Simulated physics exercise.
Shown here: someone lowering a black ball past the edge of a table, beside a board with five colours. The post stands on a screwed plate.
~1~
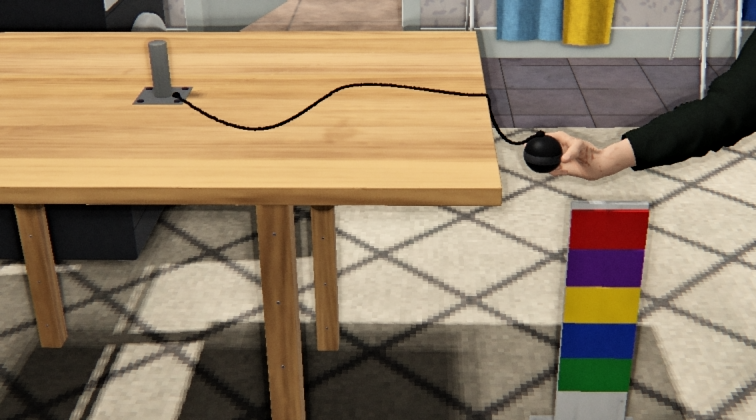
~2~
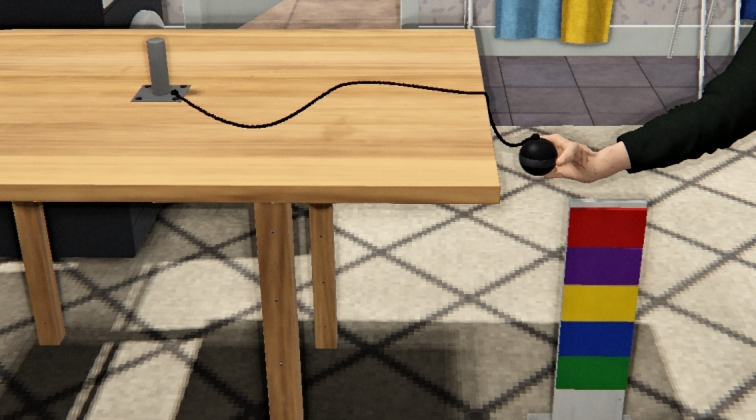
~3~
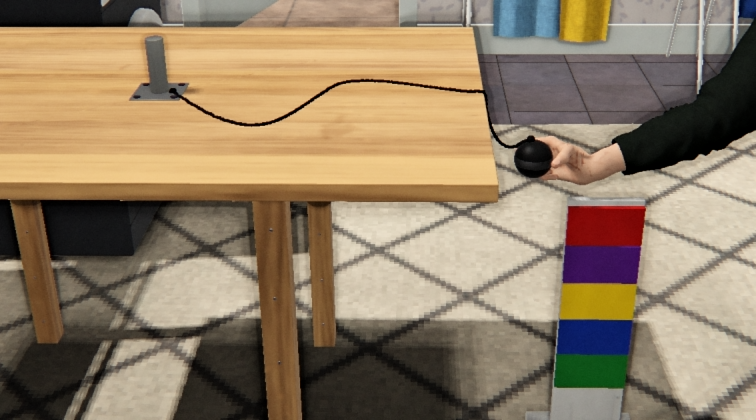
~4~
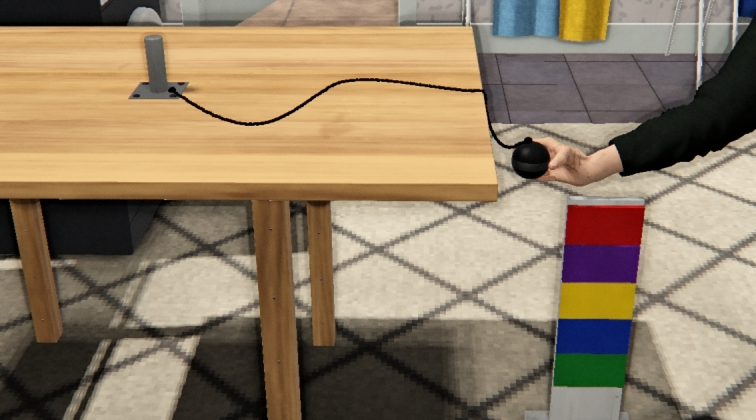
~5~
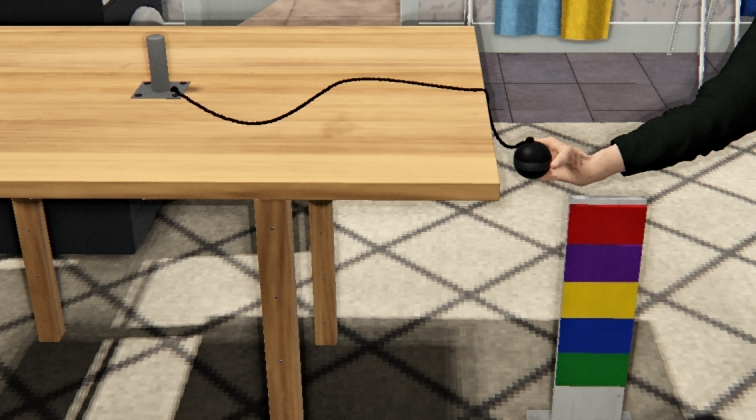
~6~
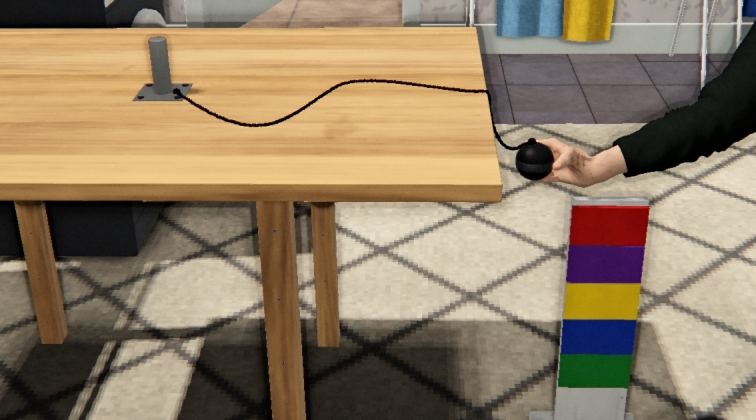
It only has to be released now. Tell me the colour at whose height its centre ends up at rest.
It ends up level with yellow.
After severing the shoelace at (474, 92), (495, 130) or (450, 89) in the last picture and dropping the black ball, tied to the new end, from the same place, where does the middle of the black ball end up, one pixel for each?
The pixels come out at around (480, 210), (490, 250) and (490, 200), one per try.
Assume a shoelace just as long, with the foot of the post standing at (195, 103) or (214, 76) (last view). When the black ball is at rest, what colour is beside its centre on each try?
Going case by case, it's blue and then blue.
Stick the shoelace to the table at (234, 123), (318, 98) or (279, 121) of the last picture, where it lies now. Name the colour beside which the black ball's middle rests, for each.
Result per try, in sequence: Purple / red / purple.
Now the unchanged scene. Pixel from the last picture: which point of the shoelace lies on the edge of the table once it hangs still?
Around (378, 81).
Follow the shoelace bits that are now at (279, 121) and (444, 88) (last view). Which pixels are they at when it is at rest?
The first lands at (333, 98), while the second lands at (489, 175).
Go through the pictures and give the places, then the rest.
Black ball (543, 154); red (609, 231); purple (606, 269); yellow (602, 306); blue (598, 342); green (595, 376), in the first frame.
Black ball (538, 157); shoelace through (194, 106) (257, 127) (317, 99) (384, 83) (476, 94), in the second frame.
Black ball (534, 159), in the third frame.
Black ball (531, 160); shoelace through (192, 104) (255, 124) (315, 97) (381, 80) (474, 91), in the fourth frame.
Black ball (533, 160), in the fifth frame.
Black ball (535, 161); shoelace through (196, 105) (259, 125) (318, 98) (385, 81) (478, 92), in the sixth frame.
Soon after, ball near (522, 300); level with yellow.
Then, ball near (450, 296); level with yellow.
Further on, ball near (499, 305); level with yellow.
At rest, ball near (485, 309); level with yellow. The yellow one.
